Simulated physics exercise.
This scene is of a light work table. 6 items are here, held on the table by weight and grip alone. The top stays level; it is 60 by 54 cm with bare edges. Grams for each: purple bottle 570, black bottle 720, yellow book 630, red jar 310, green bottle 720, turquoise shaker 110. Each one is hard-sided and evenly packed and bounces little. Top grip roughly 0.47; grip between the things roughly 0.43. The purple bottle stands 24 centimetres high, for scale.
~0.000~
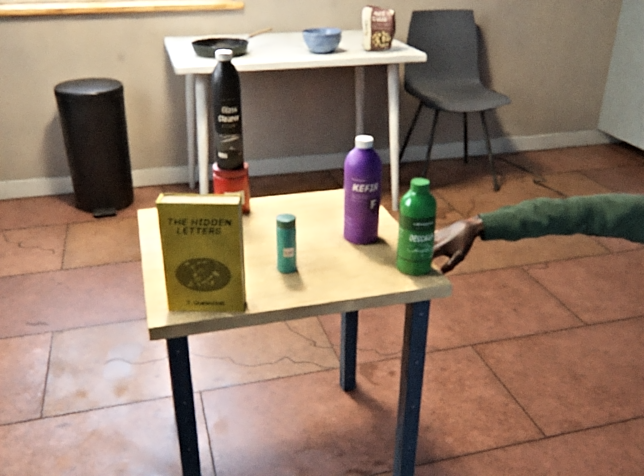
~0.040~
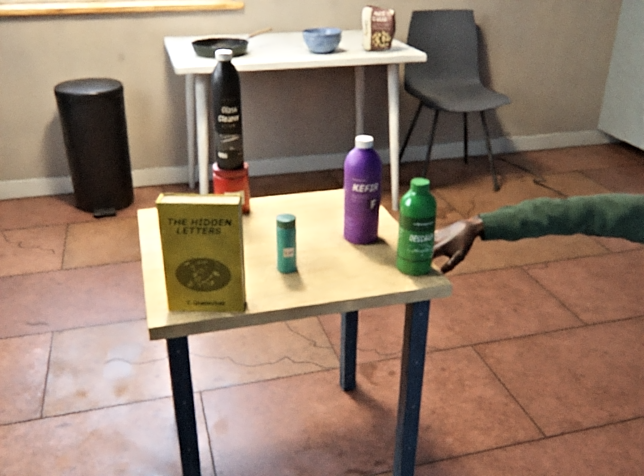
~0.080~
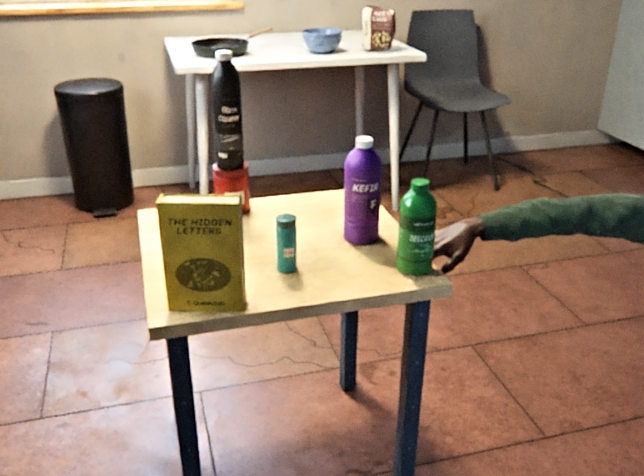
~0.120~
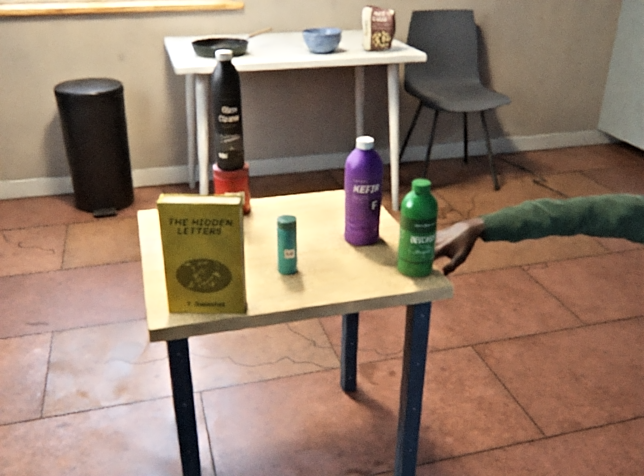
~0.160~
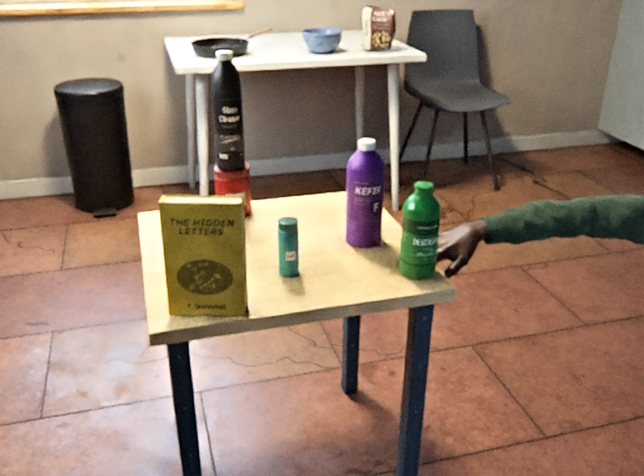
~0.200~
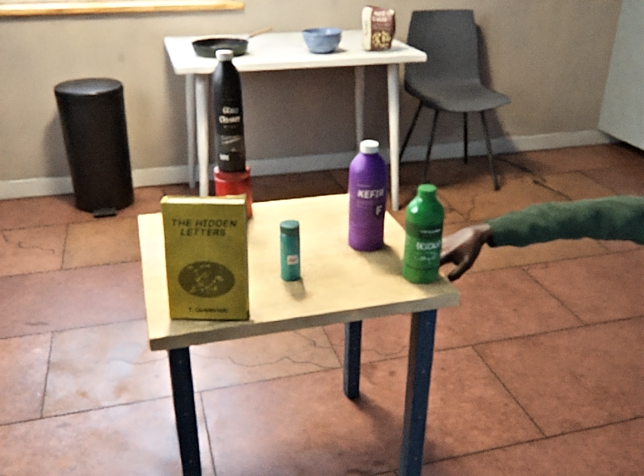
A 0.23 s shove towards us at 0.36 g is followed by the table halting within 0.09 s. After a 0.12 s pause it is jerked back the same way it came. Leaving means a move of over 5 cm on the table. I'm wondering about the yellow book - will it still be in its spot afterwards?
No, too far.
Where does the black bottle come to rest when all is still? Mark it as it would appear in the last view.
It ends up near (324, 235).
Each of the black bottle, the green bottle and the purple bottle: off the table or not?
Observed: Black bottle remains in bounds; green bottle exits its support; purple bottle remains in bounds.
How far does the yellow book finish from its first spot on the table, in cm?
About 15 cm.
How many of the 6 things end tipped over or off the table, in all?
The number here is 6.
By 0.50 s, table along by 13 cm; yellow book on its side near (232, 300); turquoise shaker on its side; purple bottle tilted 21°.
By 0.70 s, table along by 6 cm; green bottle now off the table; yellow book on its side near (228, 289); purple bottle on its side.
By 0.90 s, yellow book on its side near (221, 266); purple bottle on its side; black bottle tilted 73°.
By 1.50 s, yellow book on its side near (221, 266); purple bottle on its side; black bottle on its side.
When it is over (3.5 s), off the table, green bottle; lying over on the table, purple bottle, black bottle, yellow book, red jar and turquoise shaker. In the last view, yellow book near (221, 266).
